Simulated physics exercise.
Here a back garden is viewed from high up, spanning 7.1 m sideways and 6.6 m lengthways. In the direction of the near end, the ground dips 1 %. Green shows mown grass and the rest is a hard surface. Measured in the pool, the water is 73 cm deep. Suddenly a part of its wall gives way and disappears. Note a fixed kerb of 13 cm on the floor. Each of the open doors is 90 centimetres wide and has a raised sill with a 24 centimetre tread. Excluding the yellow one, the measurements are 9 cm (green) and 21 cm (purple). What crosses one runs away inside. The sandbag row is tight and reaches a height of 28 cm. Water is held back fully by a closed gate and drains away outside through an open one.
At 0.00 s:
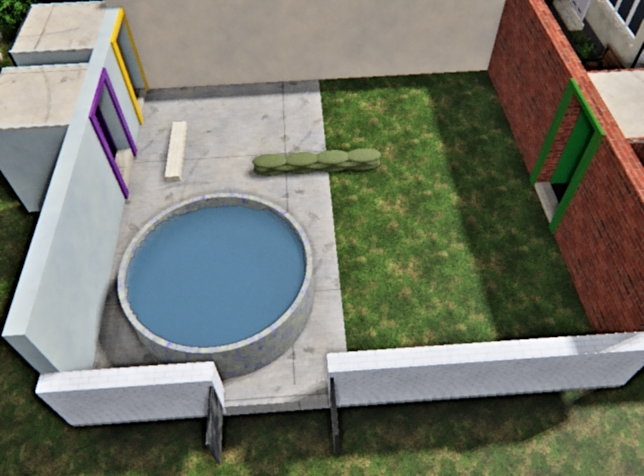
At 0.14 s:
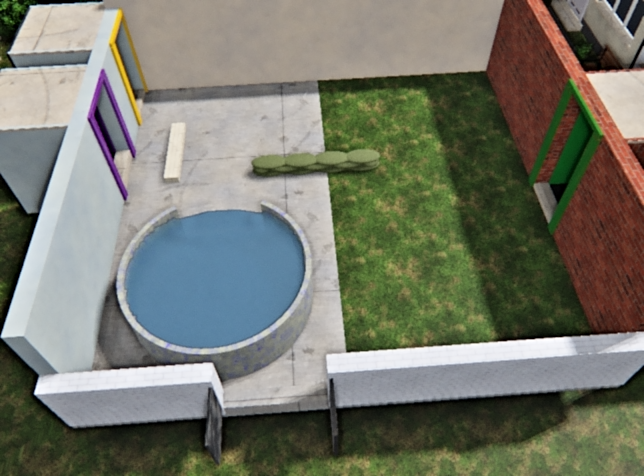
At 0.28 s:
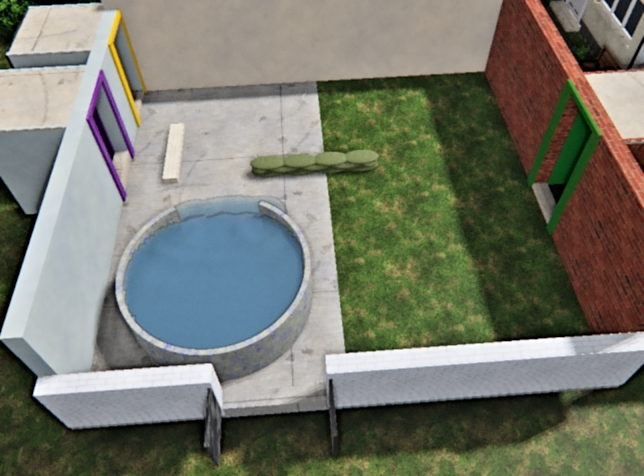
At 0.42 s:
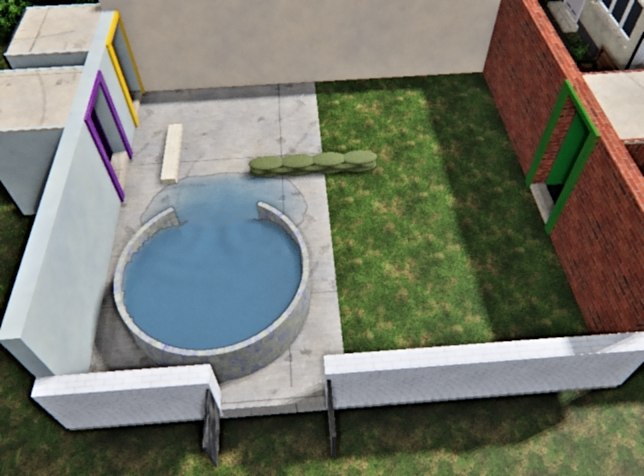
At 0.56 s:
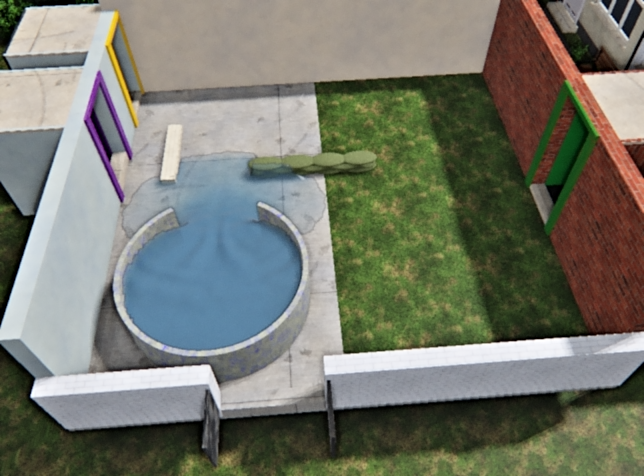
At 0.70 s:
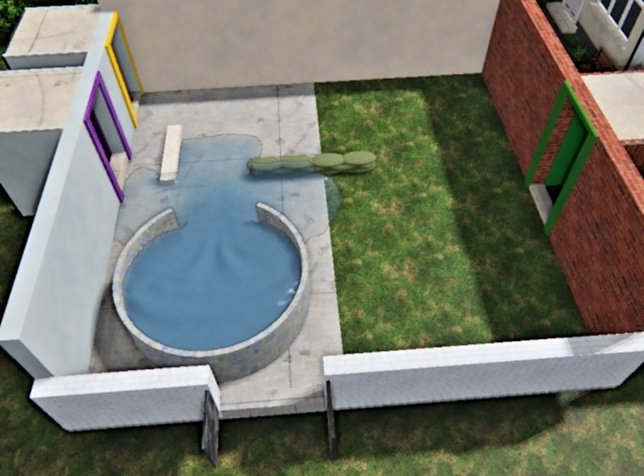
A round garden pool losing part of its far wall, water spreading across the paving around a low hedge and bench.
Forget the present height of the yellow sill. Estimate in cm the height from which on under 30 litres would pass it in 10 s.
I would say 28 cm.
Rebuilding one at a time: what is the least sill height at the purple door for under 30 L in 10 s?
For purple: Close to 15 cm.
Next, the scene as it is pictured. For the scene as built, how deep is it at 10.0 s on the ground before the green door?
About 8.0 cm.
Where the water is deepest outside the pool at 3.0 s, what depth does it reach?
About 36 cm.
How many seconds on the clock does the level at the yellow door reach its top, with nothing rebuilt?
The level tops out near 3.0 seconds.
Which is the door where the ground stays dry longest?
I'd go with the green door.
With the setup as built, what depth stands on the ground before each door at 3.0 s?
Door by door in cm - yellow 29, green 0, purple 17.
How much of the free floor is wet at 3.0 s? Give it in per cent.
Roughly 55 percent of the floor is wet.
After 1.4 s water covers 25 % of the floor, deepest (38 cm) near (267, 184); it has not reached the yellow door.
After 3.0 s water covers 55 % of the floor, deepest (36 cm) near (203, 98); 29 cm at the yellow door, 88 litres in over its 9 cm sill.
After 10.0 s water covers 95 % of the floor, deepest (16 cm) near (83, 403); 7 cm at the yellow door, 309 litres in over its 9 cm sill.
At the yellow door as built, the water arrived by 1.6 s and peaked near 29 cm at 3.0 s.
With a sill of 24 cm, 52 litres would have come in within the 10 s; with 32 cm, 15 litres. So under 30 litres takes about 28 cm.
